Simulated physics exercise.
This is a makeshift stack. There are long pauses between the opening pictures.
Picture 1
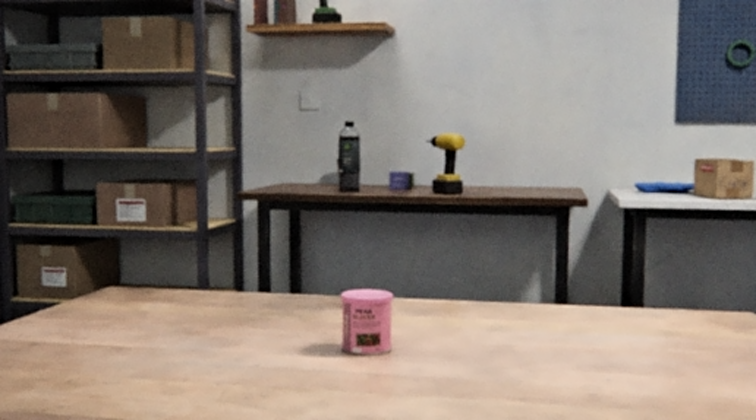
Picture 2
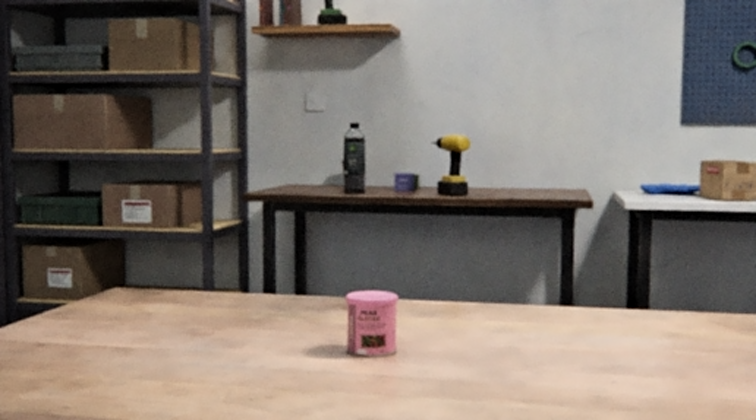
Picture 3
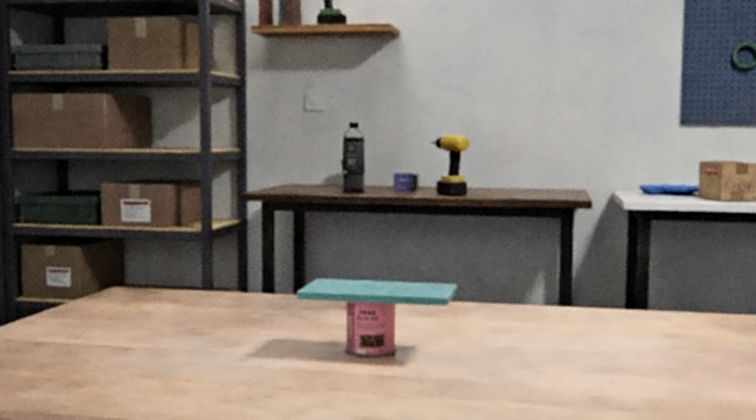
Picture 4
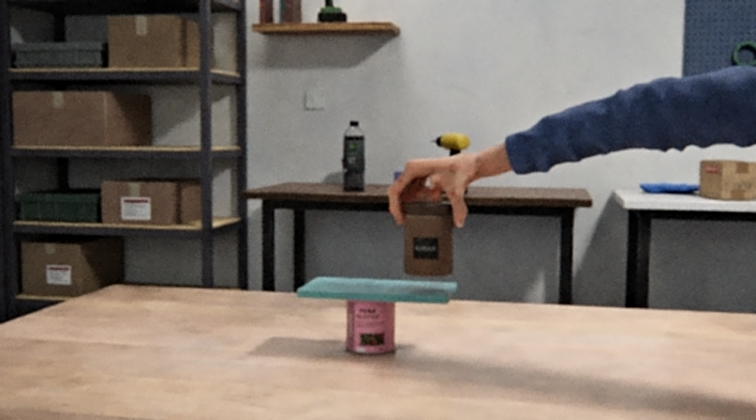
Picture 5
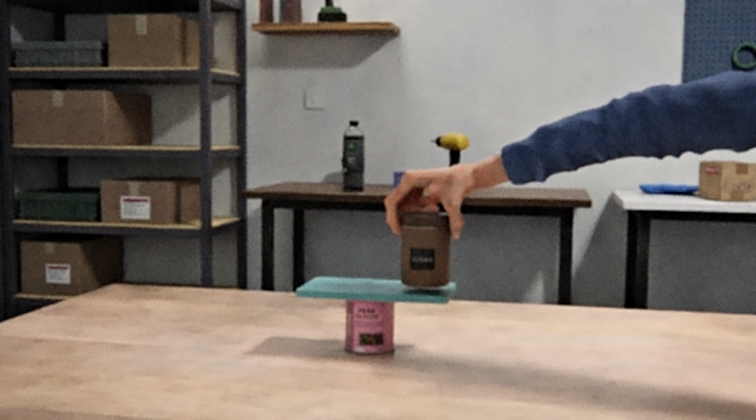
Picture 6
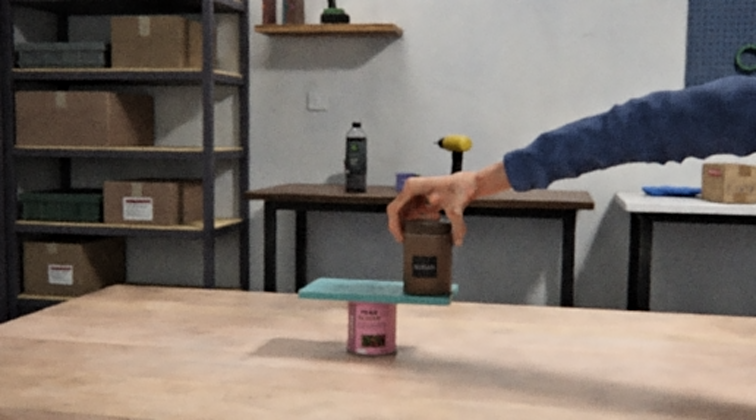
A turquoise board appeared on top of a pink tin on a wooden table, and then a hand in a blue sleeve lowered a brown jar onto the board's right side, still gripping it.
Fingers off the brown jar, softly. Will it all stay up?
It gives way.
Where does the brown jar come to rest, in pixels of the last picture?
Around (516, 342).
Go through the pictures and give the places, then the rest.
In the first frame, the last thing is not in view yet.
In the second frame, the last thing is not in view yet.
In the third frame, the last thing is not in view yet; turquoise board (379, 292).
In the fourth frame, still above its spot; brown jar (429, 238); turquoise board (379, 290).
In the fifth frame, still above its spot; brown jar (425, 249); turquoise board (378, 290).
In the sixth frame, set down, still held; brown jar (428, 256); turquoise board (380, 292).
Then, 0.40 s after the last picture, brown jar now fallen; turquoise board tipped 57° from how it was.
Then, 0.50 s after the last picture, turquoise board tipped 60° from how it was.
Then, 0.70 s after the last picture, turquoise board tipped 36° from how it was.
At rest, fallen, brown jar; tipped over in the stack, turquoise board; pink tin in place. Seen from the same camera at the end, brown jar near (516, 342). The stack loses its balance.
